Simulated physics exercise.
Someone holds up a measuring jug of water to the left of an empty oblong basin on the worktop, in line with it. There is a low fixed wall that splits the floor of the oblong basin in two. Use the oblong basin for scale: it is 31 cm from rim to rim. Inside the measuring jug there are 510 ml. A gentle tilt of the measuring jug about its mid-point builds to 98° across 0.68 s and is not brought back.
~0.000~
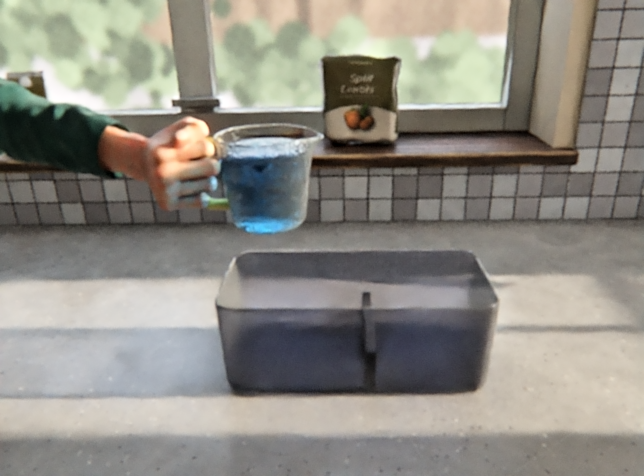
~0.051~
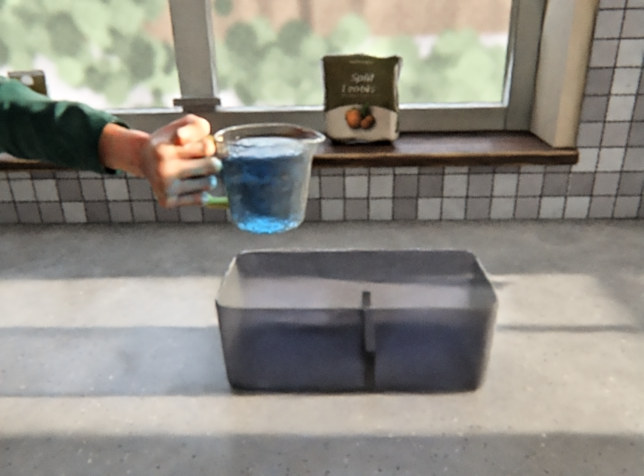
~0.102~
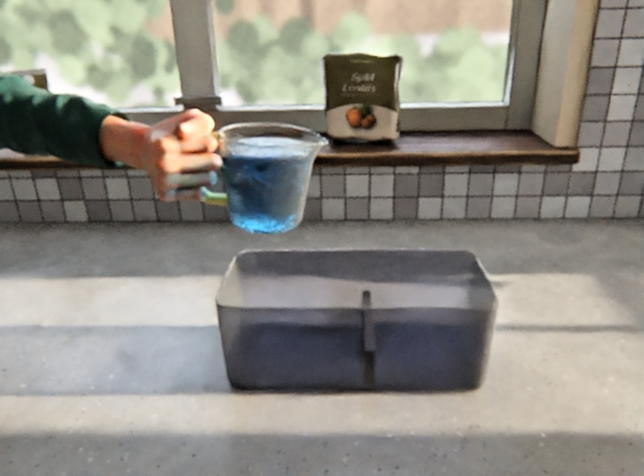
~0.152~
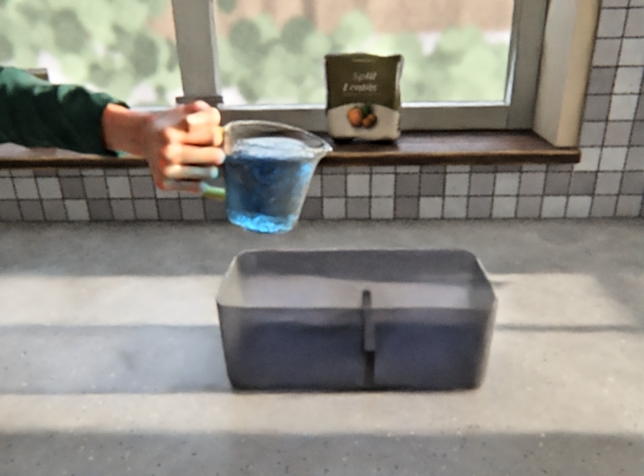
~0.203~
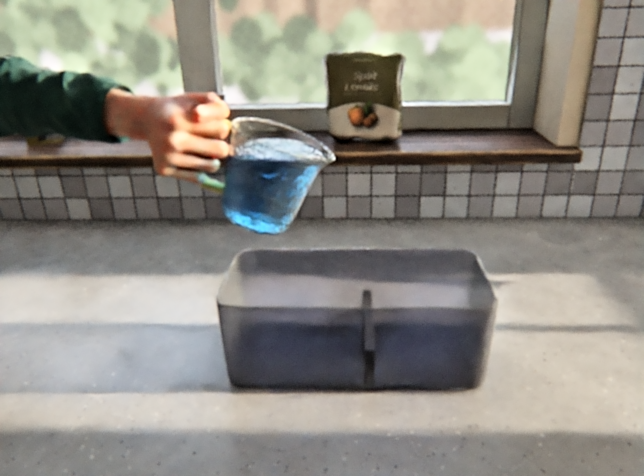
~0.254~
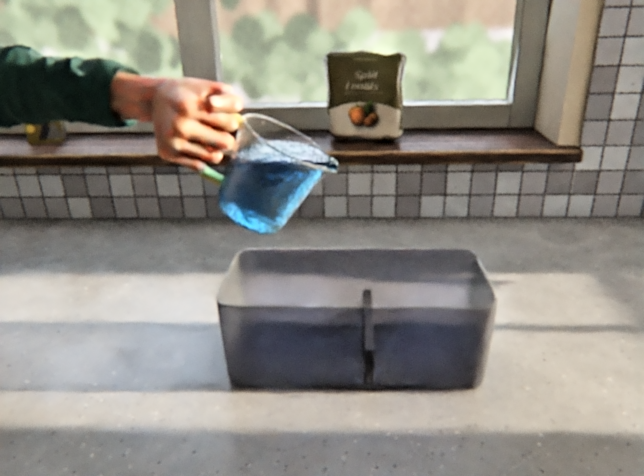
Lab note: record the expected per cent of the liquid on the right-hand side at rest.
Expected right-hand share: 64 per cent.
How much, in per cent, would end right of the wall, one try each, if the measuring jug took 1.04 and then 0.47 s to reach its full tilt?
Respectively about 70 and 60 percent.
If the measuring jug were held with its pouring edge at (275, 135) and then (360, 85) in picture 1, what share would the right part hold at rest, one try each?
I'd say 5 percent on the first go, 95 percent on the next.
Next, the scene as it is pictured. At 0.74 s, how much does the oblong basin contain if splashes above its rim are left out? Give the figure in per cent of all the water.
Roughly 76 per cent.
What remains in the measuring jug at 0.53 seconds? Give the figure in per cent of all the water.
Fraction remaining: Approx. 52 per cent.
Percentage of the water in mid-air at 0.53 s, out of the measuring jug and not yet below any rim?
Near 26 in a hundred.
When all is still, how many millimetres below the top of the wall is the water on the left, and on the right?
Roughly 44 mm on the left side and roughly 34 mm on the right.
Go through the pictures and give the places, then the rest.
In the first frame, tilt 0°; pouring edge (323, 136); surface from (222, 148) to (311, 147); the oblong basin's rim runs from (226, 279) to (486, 277); the wall's top is at (369, 320).
In the second frame, tilt 1°; pouring edge (324, 137); surface from (223, 148) to (311, 147).
In the third frame, tilt 5°; pouring edge (327, 141); surface from (225, 146) to (313, 149).
In the fourth frame, tilt 12°; pouring edge (331, 148); surface from (229, 147) to (318, 151).
In the fifth frame, tilt 20°; pouring edge (335, 158); surface from (232, 149) to (327, 153).
In the sixth frame, tilt 30°; pouring edge (338, 170); surface from (234, 157) to (332, 160); 1 per cent is over the edge.
After 0.53 s the tilt is 87° and 52 per cent is still to pour, 1 is left of the wall and 21 right of it.
After 0.74 s the tilt is 98° and 12 per cent is still to pour, 20 is left of the wall and 56 right of it.
After 0.95 s the tilt is 98° and 1 per cent is still to pour, 32 is left of the wall and 64 right of it.
After 1.18 s the tilt is 98° and 0 per cent is still to pour, 35 is left of the wall and 64 right of it.
In the end 35 per cent lies left of the wall, 64 right of it and 1 outside.
